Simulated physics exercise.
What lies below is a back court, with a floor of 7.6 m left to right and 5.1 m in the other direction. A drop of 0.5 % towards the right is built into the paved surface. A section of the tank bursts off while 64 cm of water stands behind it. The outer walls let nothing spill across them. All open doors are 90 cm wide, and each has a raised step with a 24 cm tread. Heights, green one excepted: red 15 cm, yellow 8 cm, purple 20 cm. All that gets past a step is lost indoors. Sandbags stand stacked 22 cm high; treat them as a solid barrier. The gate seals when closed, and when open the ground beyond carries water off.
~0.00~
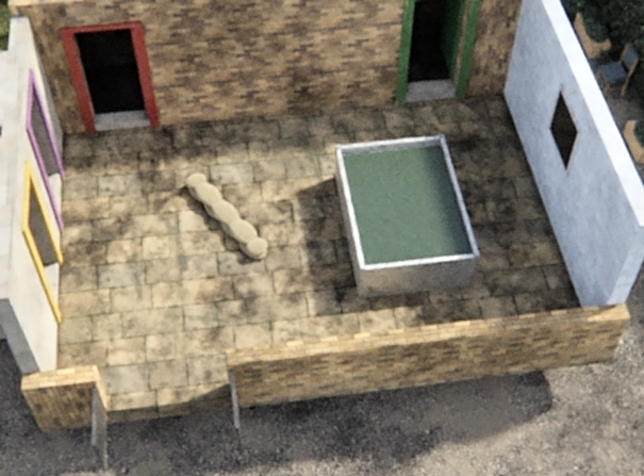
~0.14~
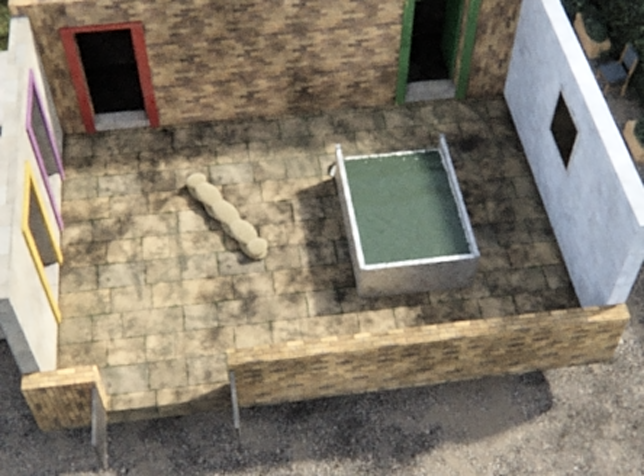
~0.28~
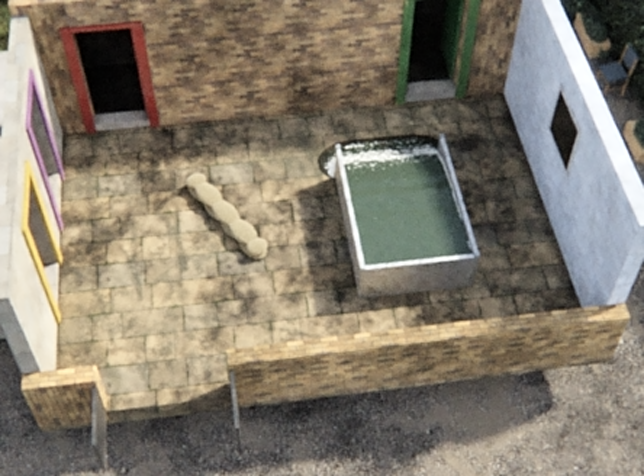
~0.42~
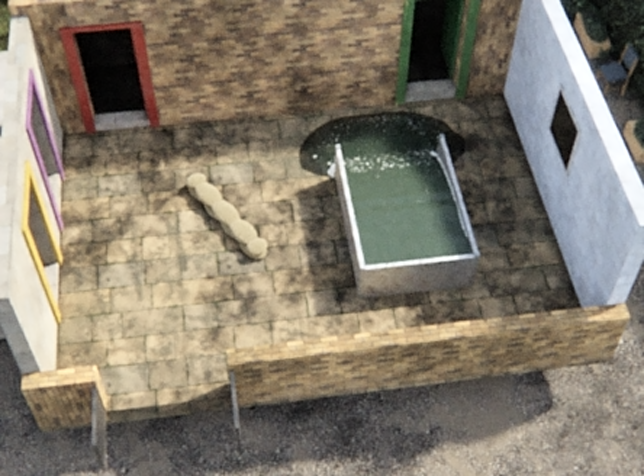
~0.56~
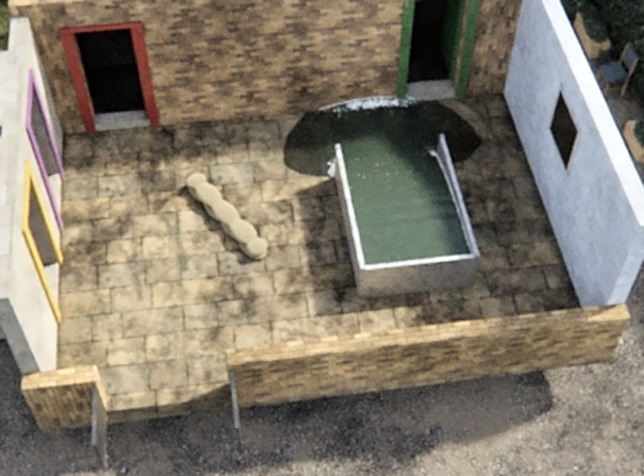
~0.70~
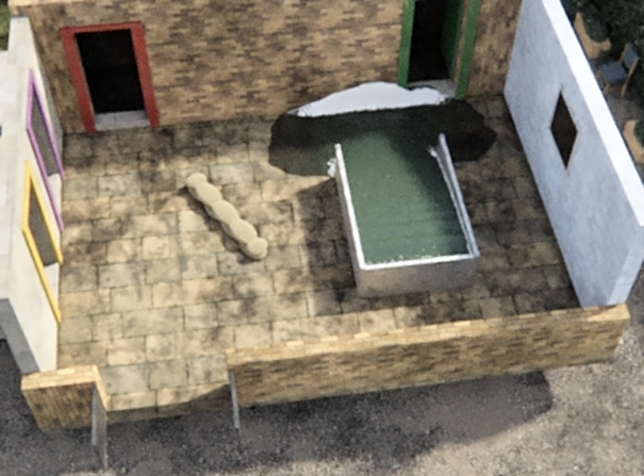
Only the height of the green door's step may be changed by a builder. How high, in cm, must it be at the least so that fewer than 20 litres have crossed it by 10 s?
At least roughly 28 cm high.
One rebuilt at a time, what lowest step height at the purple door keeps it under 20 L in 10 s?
The purple door needs around 13.5 cm.
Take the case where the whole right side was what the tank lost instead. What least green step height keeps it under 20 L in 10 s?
I'd say close to 17 cm.
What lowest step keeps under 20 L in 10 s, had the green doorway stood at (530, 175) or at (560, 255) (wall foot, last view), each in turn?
Around 8.0 and 8.5 cm respectively.
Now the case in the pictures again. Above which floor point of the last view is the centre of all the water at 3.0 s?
Centre estimate: (366, 164) px, approximately.
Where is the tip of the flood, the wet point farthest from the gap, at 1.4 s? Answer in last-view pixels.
Around (193, 124).
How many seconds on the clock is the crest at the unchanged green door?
Roughly at 1.8 s.
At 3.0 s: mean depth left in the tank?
Some 17 cm.
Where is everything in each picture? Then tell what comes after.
Still water, 64 cm deep, in the tank at (404, 202); the green door at (435, 56) is dry, in the first frame.
Water pours out on the far side and has run 0.3 m, to a hidden place; about 8 cm deep outside, 64 cm at the back, in the second frame.
The front is at (340, 146), 0.7 m from the gap on the far side; 1.2 m2 of floor is wet, 64 cm left at the back, in the third frame.
The gap is on the far side, the front 1.3 m out at (346, 120); the back of the tank holds 64 cm, in the fourth frame.
The gap is on the far side, the front 1.6 m out at (429, 102); the back of the tank holds 64 cm, in the fifth frame.
The gap is on the far side, the front 1.7 m out at (284, 115); the back of the tank holds 58 cm; water is at the green door at (435, 56), in the sixth frame.
After 1.4 s water covers 15 % of the floor, deepest (43 cm) near (373, 115); 32 cm at the green door, 12 litres in over its 22 cm step.
After 3.0 s water covers 45 % of the floor, deepest (36 cm) near (503, 95); 23 cm at the green door, 58 litres in over its 22 cm step.
After 10.0 s water covers 95 % of the floor, deepest (11 cm) near (534, 179); 5 cm at the green door, 61 litres in over its 22 cm step.
At the green door as built, the water arrived by 0.6 s and peaked near 33 cm at 1.8 s.
Run again over the same 10 s with other heights there, 41 litres in over 24.5 cm, 5 litres over 33 cm. The limit of 20 litres is kept from about 28 cm up.
